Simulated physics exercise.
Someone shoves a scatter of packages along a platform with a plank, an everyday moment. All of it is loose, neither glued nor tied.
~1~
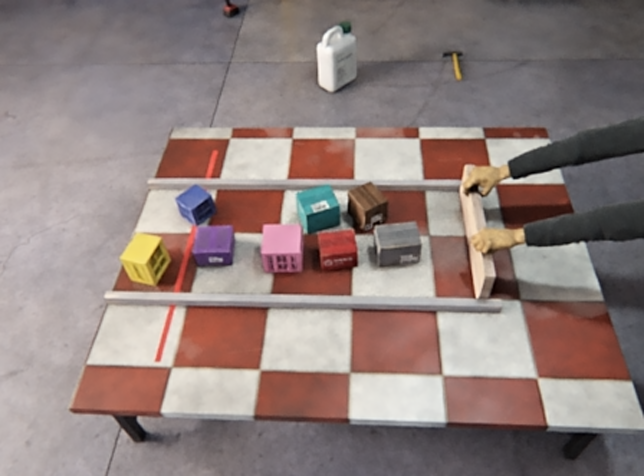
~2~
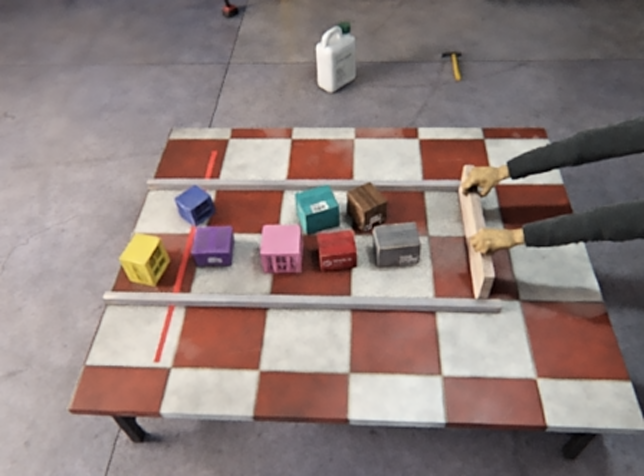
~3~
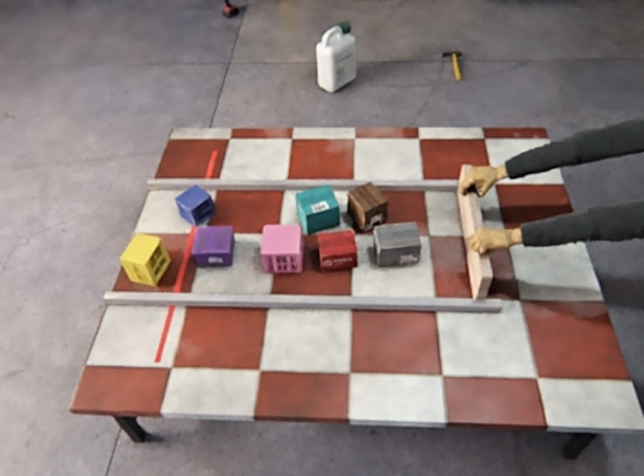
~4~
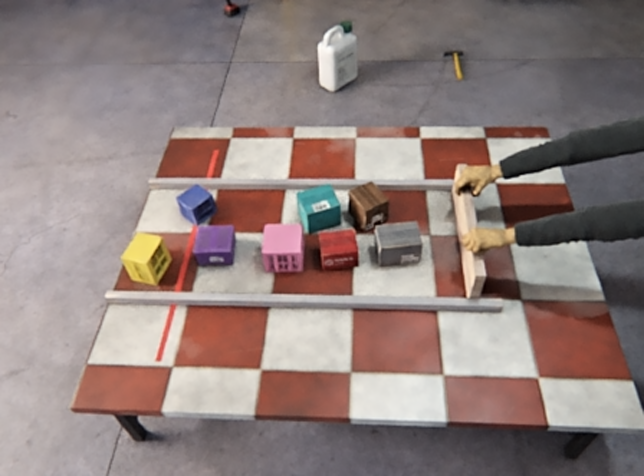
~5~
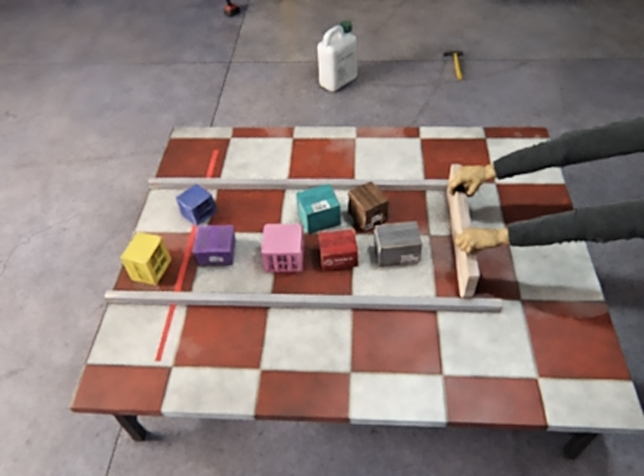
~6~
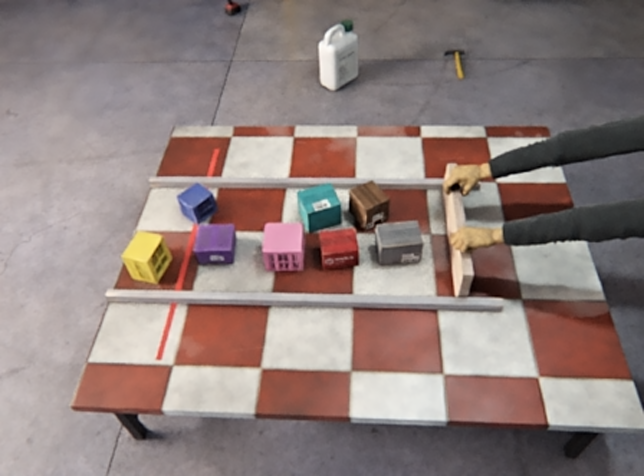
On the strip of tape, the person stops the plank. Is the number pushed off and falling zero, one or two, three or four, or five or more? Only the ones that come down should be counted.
It is three or four.
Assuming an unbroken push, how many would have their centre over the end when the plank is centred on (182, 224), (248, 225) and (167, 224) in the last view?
The numbers are 5, 2 and 6.
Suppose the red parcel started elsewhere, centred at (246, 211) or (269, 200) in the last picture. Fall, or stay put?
In turn it slips off; slips off.
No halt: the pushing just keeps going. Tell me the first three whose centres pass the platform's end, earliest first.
Yellow crate, purple tote, pink crate.
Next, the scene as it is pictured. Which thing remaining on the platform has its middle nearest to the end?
It's the red parcel.
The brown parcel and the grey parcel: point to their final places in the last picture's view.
For the brown parcel it's (185, 198), and for the grey parcel it's (167, 238).
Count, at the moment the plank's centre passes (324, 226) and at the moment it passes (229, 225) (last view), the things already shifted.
Tally at point one: 6; at point two: 8.
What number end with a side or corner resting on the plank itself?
It's 2 of them.
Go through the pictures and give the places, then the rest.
In the first frame, yellow crate (146, 259); blue crate (196, 205); purple tote (215, 246); plank (476, 229); tape (191, 239).
In the second frame, blue crate (195, 206); brown parcel (367, 207).
In the third frame, purple tote (215, 246); red parcel (338, 250).
In the fourth frame, yellow crate (147, 259); grey parcel (398, 244).
In the fifth frame, blue crate (197, 205); pink crate (284, 248).
In the sixth frame, yellow crate (148, 257); blue crate (197, 204); purple tote (217, 244); plank (456, 228); tape (192, 237).
Soon after, none off yet; yellow crate at rest near (148, 257); blue crate at rest near (197, 204); purple tote at rest near (217, 244).
After that, none off yet; yellow crate displaced about its own width near (116, 262); blue crate at rest near (197, 204); purple tote displaced well along near (149, 242).
In the end, the number that fall off is three or four; gone, pink crate, purple tote, blue crate and yellow crate.
